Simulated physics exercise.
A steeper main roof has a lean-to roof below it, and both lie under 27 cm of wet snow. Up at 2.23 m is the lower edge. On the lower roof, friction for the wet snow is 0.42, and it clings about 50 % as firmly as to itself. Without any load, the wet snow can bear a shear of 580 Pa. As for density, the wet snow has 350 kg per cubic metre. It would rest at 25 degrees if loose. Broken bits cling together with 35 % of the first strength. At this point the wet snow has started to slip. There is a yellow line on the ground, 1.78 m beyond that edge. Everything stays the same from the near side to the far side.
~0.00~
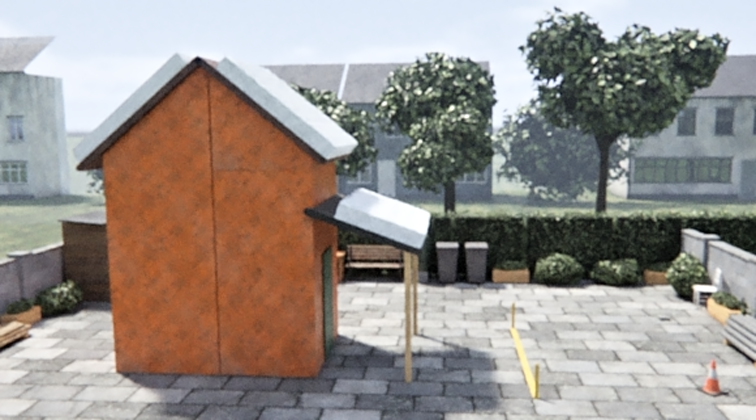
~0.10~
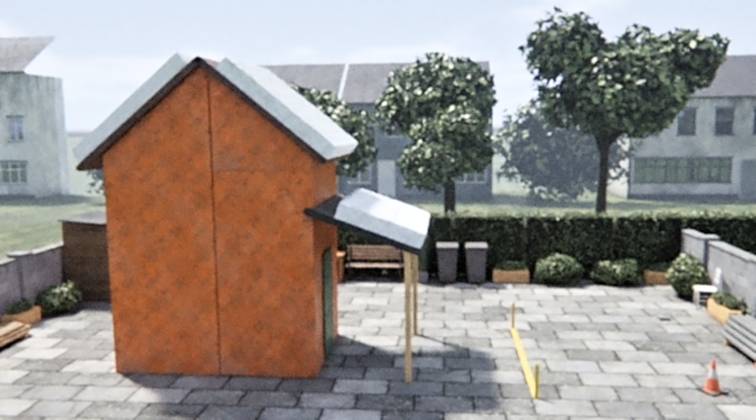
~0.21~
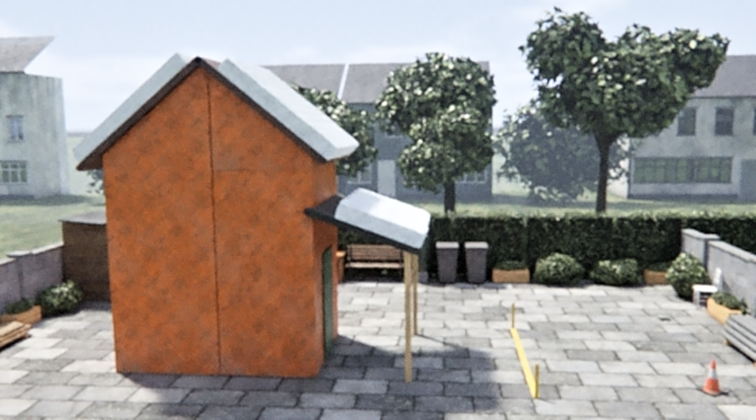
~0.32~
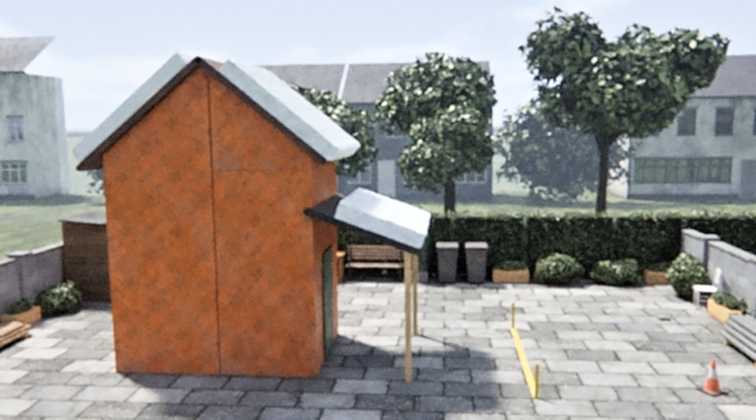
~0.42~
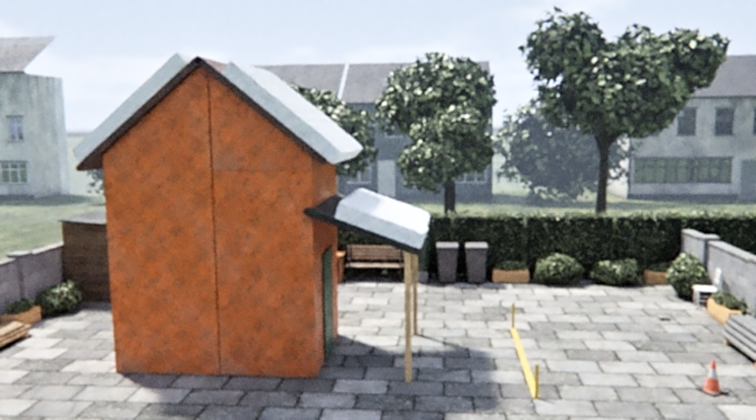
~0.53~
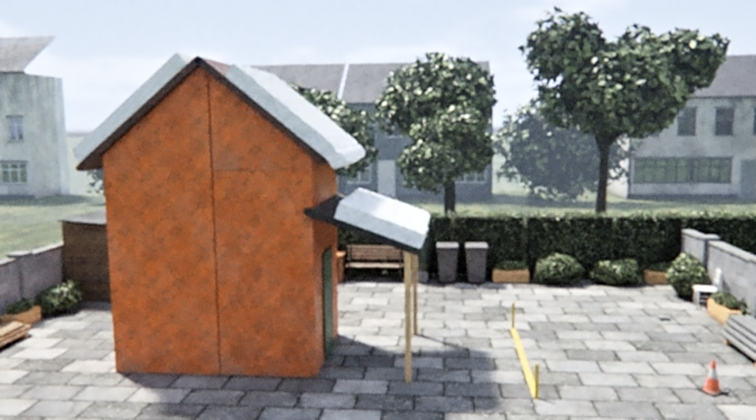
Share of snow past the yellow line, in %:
9 %.
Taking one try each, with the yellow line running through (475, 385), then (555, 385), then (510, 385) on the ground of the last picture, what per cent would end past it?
First try around 30 per cent, second around 2 per cent, third around 18 per cent.
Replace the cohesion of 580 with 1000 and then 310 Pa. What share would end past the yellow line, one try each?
The answers, in order, are 0 % and 25 %.
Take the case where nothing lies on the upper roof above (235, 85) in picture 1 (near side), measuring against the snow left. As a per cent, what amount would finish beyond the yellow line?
It would be near 2 %.
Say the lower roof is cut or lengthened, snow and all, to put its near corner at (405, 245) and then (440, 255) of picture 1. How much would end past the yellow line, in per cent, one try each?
Roughly 16 % and then 5 %.
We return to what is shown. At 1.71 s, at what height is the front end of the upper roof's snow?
Some 2.8 m.
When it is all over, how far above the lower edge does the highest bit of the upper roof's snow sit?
Looks like around 0.9 m above that edge.
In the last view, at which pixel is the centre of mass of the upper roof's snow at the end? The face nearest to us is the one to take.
Somewhere near (456, 318).
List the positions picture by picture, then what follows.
Leading edge of the wet snow at (328, 148), in the first frame.
Leading edge of the wet snow at (328, 148), its middle shifted 7 mm, in the second frame.
Leading edge of the wet snow at (329, 149), its middle shifted 2.9 cm, 1 % of it past the upper edge, in one piece, in the third frame.
Leading edge of the wet snow at (331, 150), its middle shifted 6.6 cm, 3 % of it past the upper edge, in one piece, in the fourth frame.
Leading edge of the wet snow at (334, 157), its middle shifted 12 cm, 5 % of it past the upper edge, in one piece, in the fifth frame.
Leading edge of the wet snow at (338, 150), its middle shifted 19 cm, 9 % of it past the upper edge, cracking, in the sixth frame.
After 1.07 s, none is below the lower edge and 0 % is past the line.
After 1.71 s, none is below the lower edge and 0 % is past the line.
After 2.36 s, 17 % is below the lower edge and 0 % is past the line.
After 3.00 s, 54 % is below the lower edge and 5 % is past the line.
After 4.50 s, at the end, 60 % is below the lower edge and 9 % is past the line.
